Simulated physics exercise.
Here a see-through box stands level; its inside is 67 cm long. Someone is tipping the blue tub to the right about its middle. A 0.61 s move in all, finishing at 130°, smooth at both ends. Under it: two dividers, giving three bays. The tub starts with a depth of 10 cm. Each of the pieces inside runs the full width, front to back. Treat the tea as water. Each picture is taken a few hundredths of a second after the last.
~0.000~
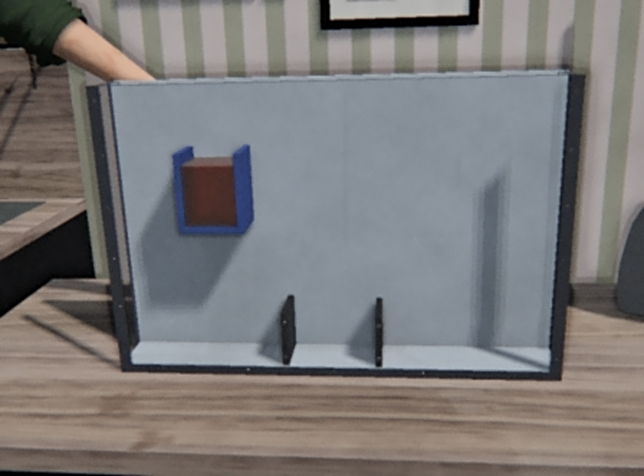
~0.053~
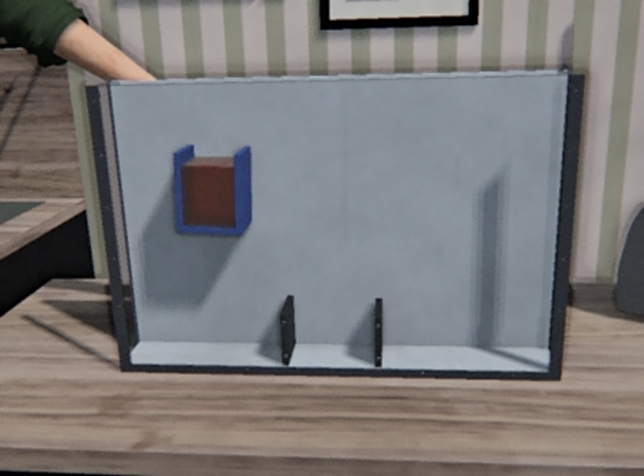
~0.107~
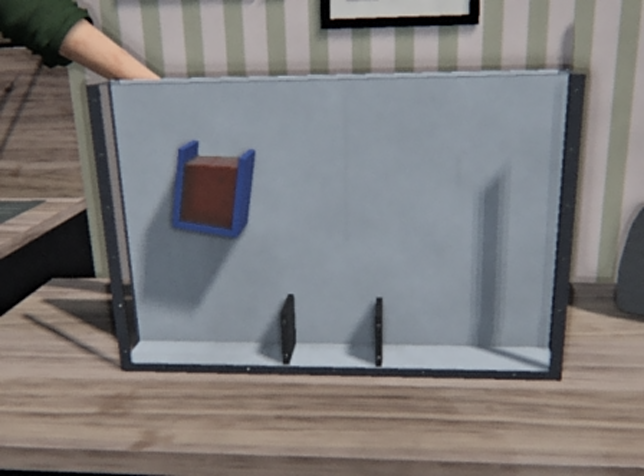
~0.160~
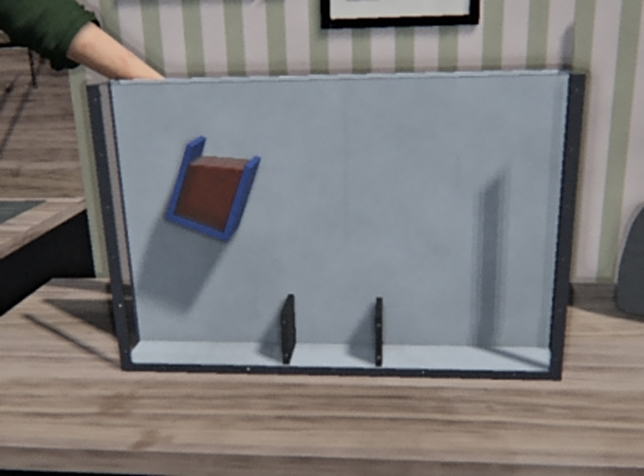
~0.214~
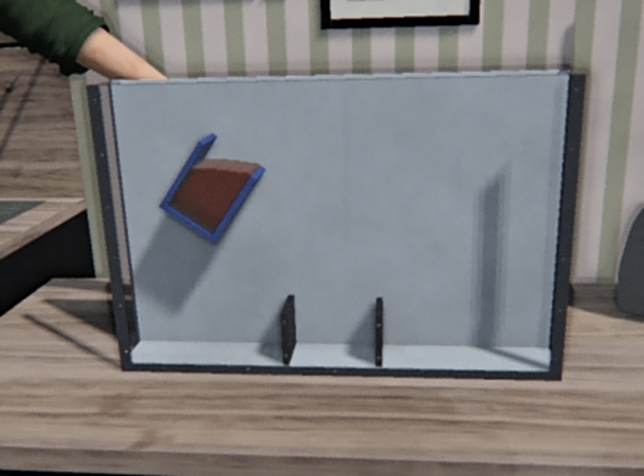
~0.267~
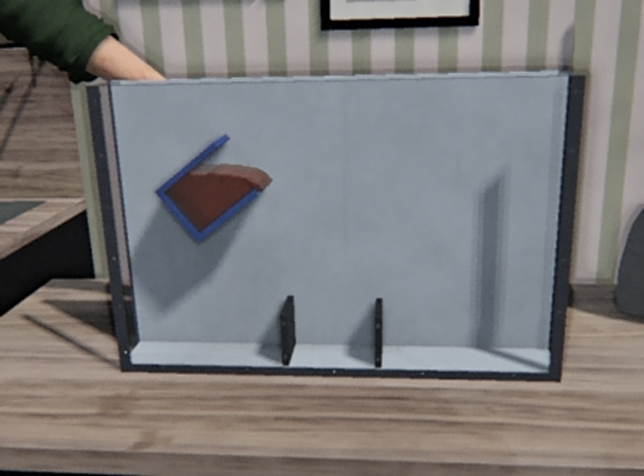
To begin with, a blue tub of brown tea sits upright inside a see-through box with two dark dividers on its floor, an arm reaching in behind at the left. The tub then tips steadily to the right, and the tea shifts toward its lower lip and just edges over it.
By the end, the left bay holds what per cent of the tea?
Around 45 out of 100.
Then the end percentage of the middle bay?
About 54 %.
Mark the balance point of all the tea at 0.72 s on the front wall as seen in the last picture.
Around (301, 329).
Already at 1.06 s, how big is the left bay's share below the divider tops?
About 44 percent.
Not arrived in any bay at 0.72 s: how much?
I'd say around 25 percent.
Then, 0.47 s in, 9 per cent is down, the largest part in the middle bay.
Then, 0.72 s in, 73 per cent is down, the largest part in the middle bay.
Then, 1.06 s in, 100 per cent is down, the largest part in the middle bay.
Finally, the split from left to right is 44, 54 and 2 per cent.
